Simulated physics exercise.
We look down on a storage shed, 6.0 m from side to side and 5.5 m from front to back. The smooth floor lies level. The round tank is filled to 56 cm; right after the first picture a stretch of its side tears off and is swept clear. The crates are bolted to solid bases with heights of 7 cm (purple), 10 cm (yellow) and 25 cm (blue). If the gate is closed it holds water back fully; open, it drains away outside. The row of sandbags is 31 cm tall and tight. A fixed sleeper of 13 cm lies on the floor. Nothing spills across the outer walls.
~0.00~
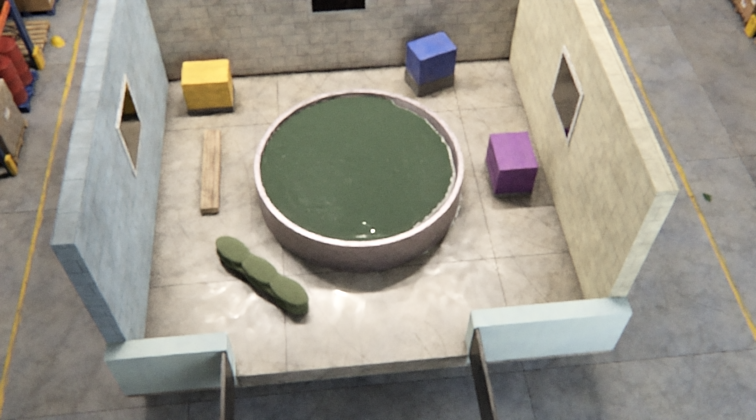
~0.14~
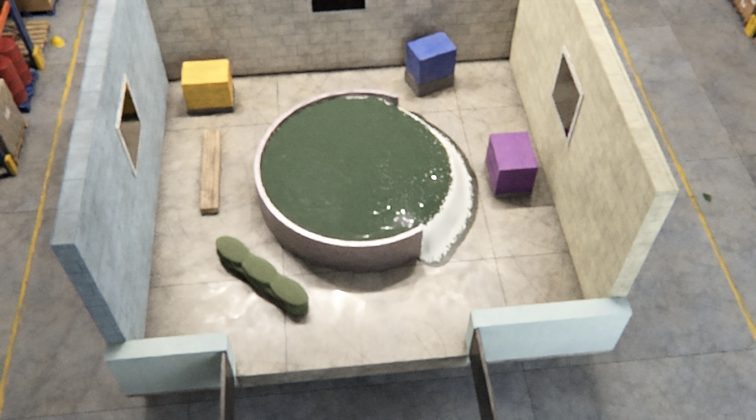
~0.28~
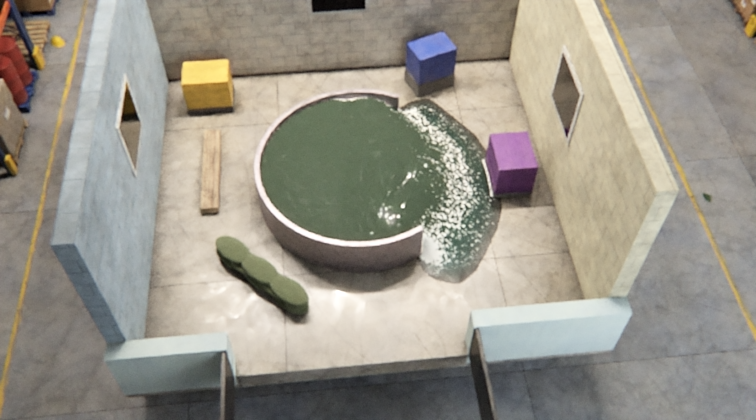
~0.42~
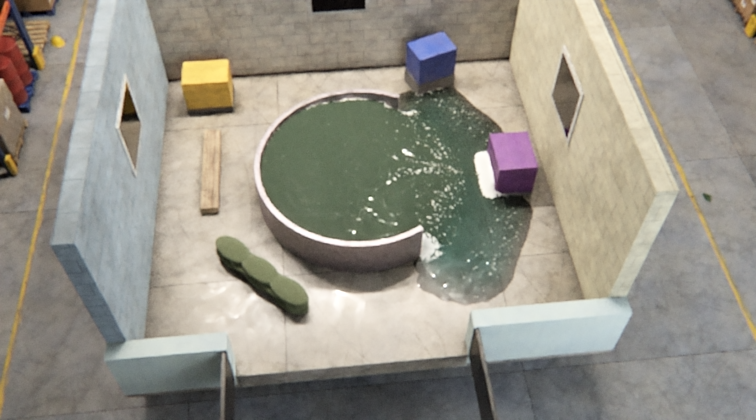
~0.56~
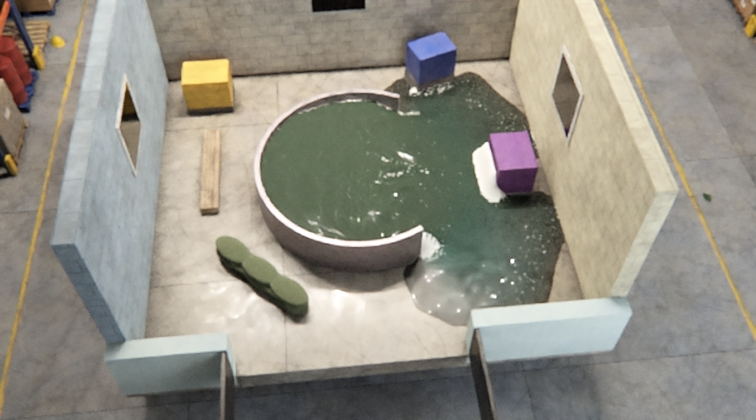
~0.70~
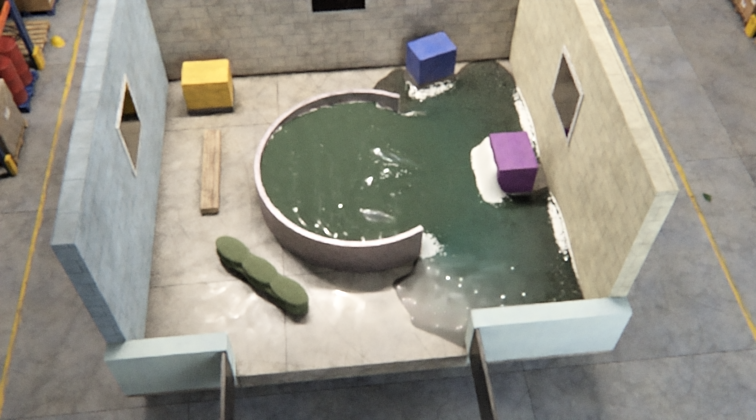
Dark green water pours from a round tank as the right side of its wall opens, spreading across the pale floor around the purple box, then reaching the blue box and the right wall while the yellow box stays dry.
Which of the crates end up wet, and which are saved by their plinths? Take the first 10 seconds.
The purple crate is soaked; the yellow crate gets wet; the blue crate is soaked.
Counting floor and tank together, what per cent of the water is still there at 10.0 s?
About 80 per cent.
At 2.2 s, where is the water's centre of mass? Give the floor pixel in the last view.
Near (435, 182).
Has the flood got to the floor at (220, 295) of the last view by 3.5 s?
It is still dry.
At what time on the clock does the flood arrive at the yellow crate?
Yellow 3.2 s.
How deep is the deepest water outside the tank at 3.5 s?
Up to some 38 cm.
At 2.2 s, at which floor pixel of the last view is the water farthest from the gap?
Near (306, 72).
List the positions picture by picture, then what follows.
Still water, 56 cm deep, in the round tank at (359, 165), in the first frame.
Water pours out at (454, 174) and has run 1.6 m, to (404, 117); deepest outside 30 cm, 56 cm at the round tank's back, in the second frame.
The front is at (423, 103), 1.8 m from the gap at (454, 175); 2.1 m2 of floor is under water; 56 cm left at the back of the round tank, in the third frame.
The front is at (463, 299), 2.1 m from the gap at (454, 176); 4.1 m2 of floor is under water; 56 cm left at the back of the round tank, in the fourth frame.
Water pours out at (454, 177) and has run 2.5 m, to (498, 319); deepest outside 57 cm, 56 cm at the round tank's back, in the fifth frame.
The front is at (559, 329), 2.9 m from the gap at (454, 177); 8.3 m2 of floor is under water; 56 cm left at the back of the round tank, in the sixth frame.
After 1.4 s water covers 35 % of the floor and is deepest (40 cm) near (477, 179); purple plinth reached, yellow plinth not reached, blue plinth reached.
After 2.2 s water covers 40 % of the floor and is deepest (43 cm) near (502, 66); purple plinth reached, yellow plinth not reached, blue plinth reached.
After 3.5 s water covers 70 % of the floor and is deepest (38 cm) near (502, 66); purple plinth reached, yellow plinth reached, blue plinth reached.
After 6.0 s water covers 90 % of the floor and is deepest (24 cm) near (180, 80); purple plinth reached, yellow plinth reached, blue plinth reached.
After 10.0 s water covers 95 % of the floor and is deepest (21 cm) near (499, 59); highest at the purple plinth 59 cm, highest at the yellow plinth 21 cm, highest at the blue plinth 41 cm.
